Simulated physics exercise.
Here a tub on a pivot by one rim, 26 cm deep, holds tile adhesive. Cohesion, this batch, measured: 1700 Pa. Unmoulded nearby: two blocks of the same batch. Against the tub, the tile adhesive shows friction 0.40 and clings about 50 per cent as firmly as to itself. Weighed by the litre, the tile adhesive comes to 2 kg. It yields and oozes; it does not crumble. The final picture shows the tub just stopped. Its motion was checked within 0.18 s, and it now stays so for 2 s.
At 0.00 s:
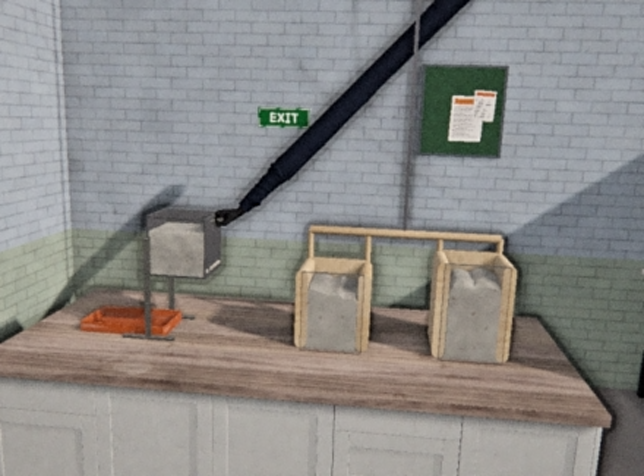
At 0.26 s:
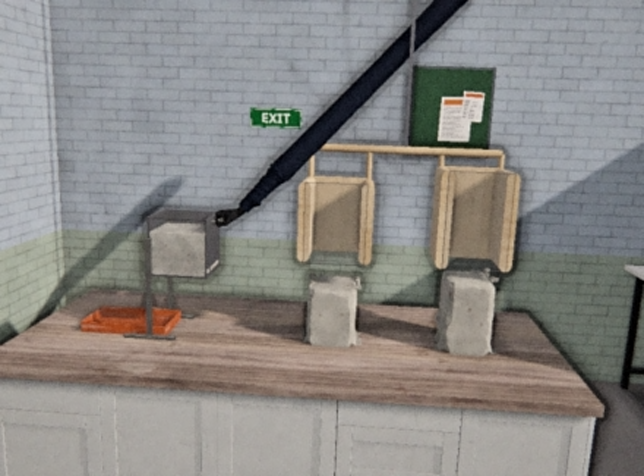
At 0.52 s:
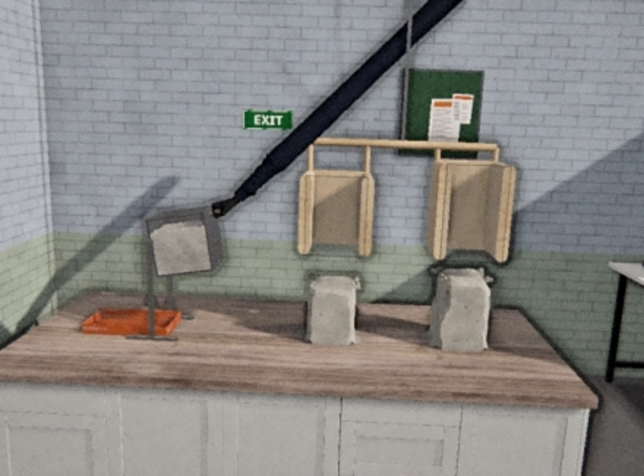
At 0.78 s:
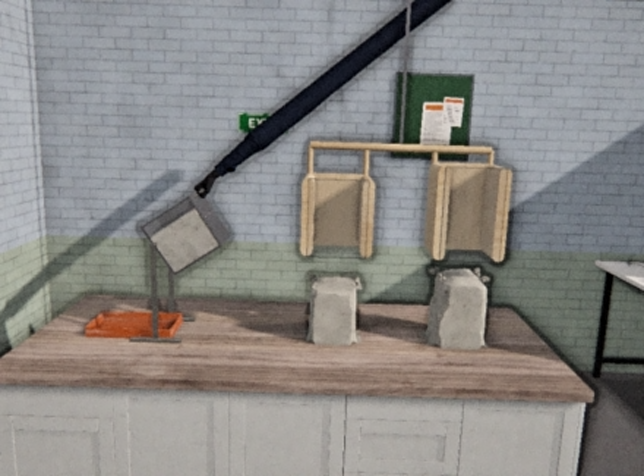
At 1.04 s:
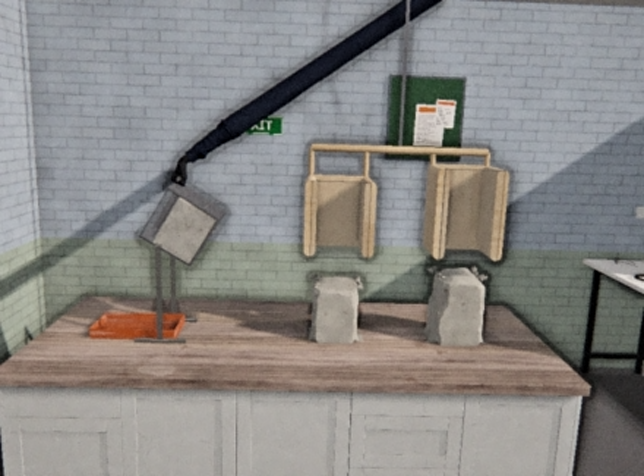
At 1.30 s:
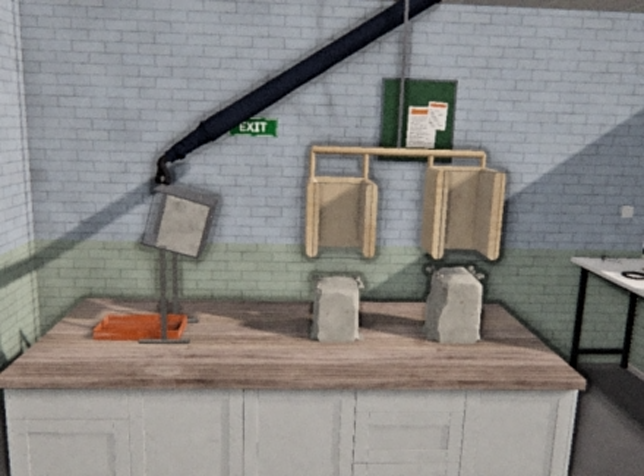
Dark mechanical arm tilting a square tub of grey paste above an orange tray, after wooden moulds lift off two grey blocks.
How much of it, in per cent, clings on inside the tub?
I would say close to 100 percent.
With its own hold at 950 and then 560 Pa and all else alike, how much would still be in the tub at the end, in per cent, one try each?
Roughly 100 % followed by roughly 100 %.
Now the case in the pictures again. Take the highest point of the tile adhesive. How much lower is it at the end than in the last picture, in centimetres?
About 0 cm.
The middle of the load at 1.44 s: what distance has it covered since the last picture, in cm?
Close to 0 centimetres.
By 1.44 s, the tub is at 75 degrees and holds 100 %.
By 1.61 s, the tub is at 75 degrees and holds 100 %.
By 1.78 s, the tub is at 75 degrees and holds 100 %.
By 1.95 s, the tub is at 75 degrees and holds 100 %.
By 3.30 s, at the end, the tub is at 75 degrees and holds 100 %.
